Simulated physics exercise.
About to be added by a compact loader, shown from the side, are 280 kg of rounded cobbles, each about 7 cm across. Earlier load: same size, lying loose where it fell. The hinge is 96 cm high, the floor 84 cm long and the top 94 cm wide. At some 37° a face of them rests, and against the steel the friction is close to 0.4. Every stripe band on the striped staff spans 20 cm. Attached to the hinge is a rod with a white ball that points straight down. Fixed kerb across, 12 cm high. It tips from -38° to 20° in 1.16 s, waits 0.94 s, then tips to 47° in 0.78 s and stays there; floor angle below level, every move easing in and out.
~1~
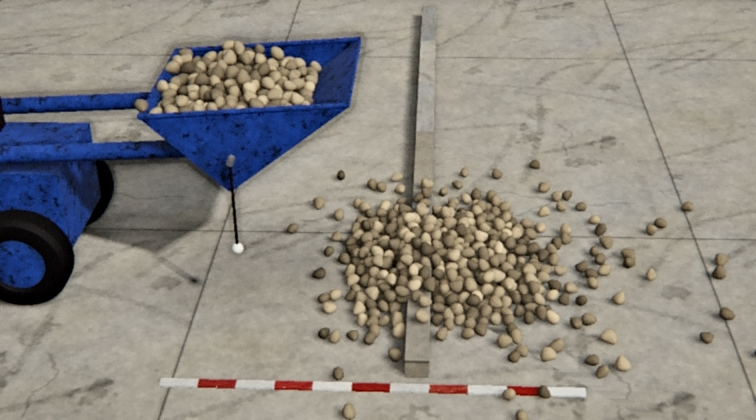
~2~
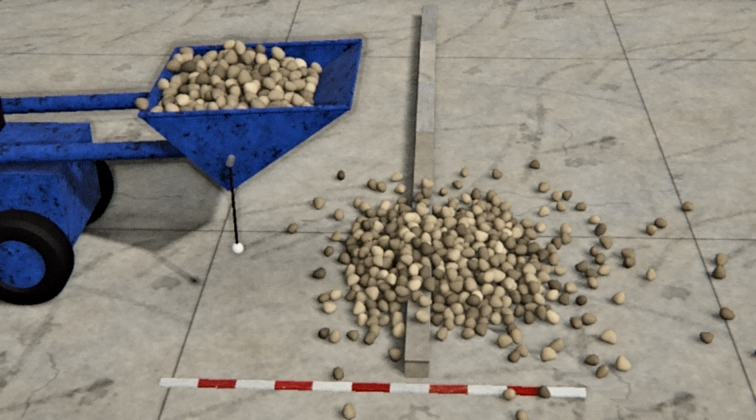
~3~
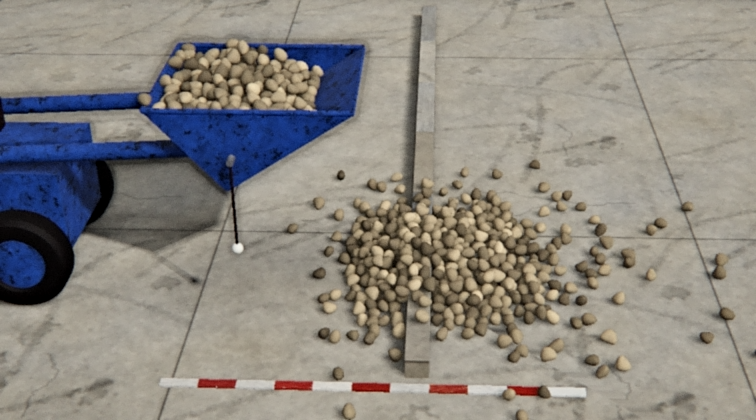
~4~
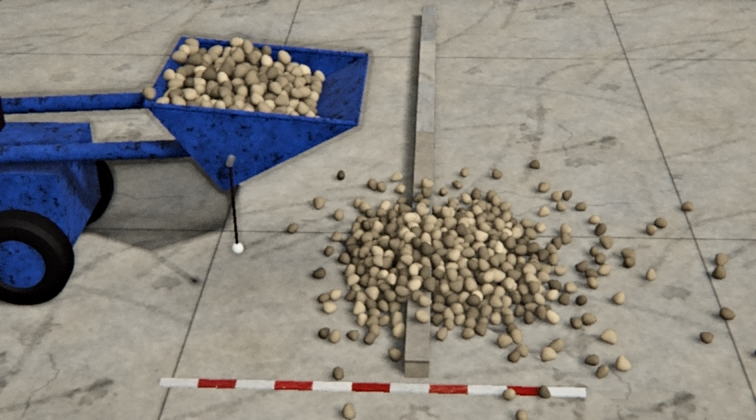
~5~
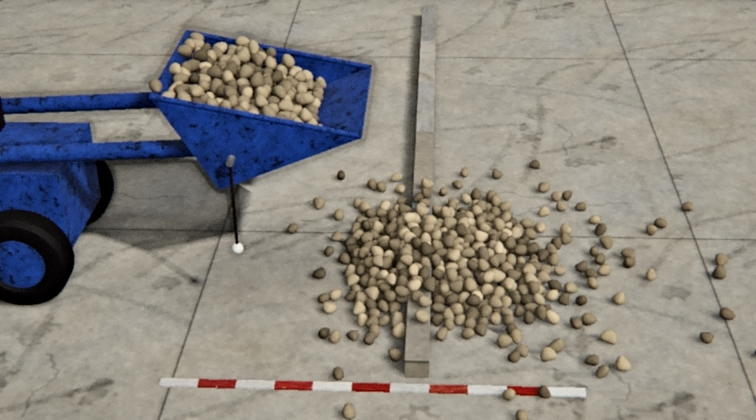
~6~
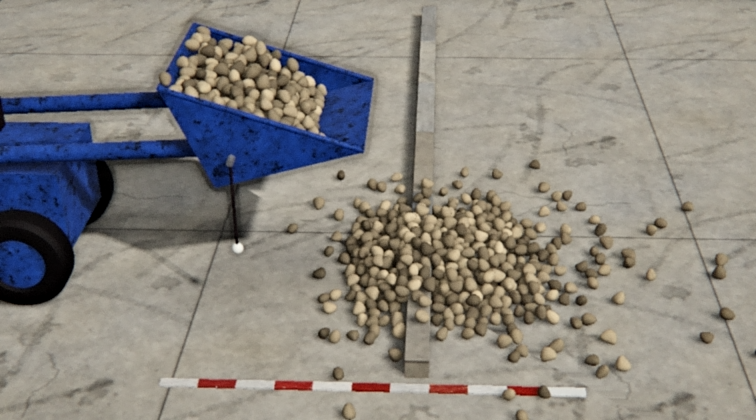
A blue loader bucket full of rounded stones slowly tilts forward beside a loose stone pile.
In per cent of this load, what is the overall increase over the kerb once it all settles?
20 out of 100, about.
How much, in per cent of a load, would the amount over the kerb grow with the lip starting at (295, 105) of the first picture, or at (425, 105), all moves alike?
First place: Roughly 0 %; second place: Roughly 75 %.
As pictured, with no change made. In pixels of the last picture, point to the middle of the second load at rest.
Near (376, 248).
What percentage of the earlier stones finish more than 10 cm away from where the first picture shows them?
5 per cent.
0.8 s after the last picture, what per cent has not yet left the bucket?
It holds some 95 percent.
Then, 0.4 s after the last picture the floor is at 11°; in per cent of one load, 100 in the bucket, 38 on this side of the kerb, 62 over the kerb; the foremost stones are at (720, 287).
Then, 0.8 s after the last picture the floor is at 20°; in per cent of one load, 95 in the bucket, 43 on this side of the kerb, 62 over the kerb; the foremost stones are at (720, 287).
Then, 2.8 s after the last picture the floor is at 47°; in per cent of one load, 0 in the bucket, 118 on this side of the kerb, 82 over the kerb; the foremost stones are at (720, 287).
Then, 5.3 s after the last picture the floor is at 47°; in per cent of one load, 0 in the bucket, 118 on this side of the kerb, 82 over the kerb; the foremost stones are at (720, 287). Net gain over the kerb, 20.
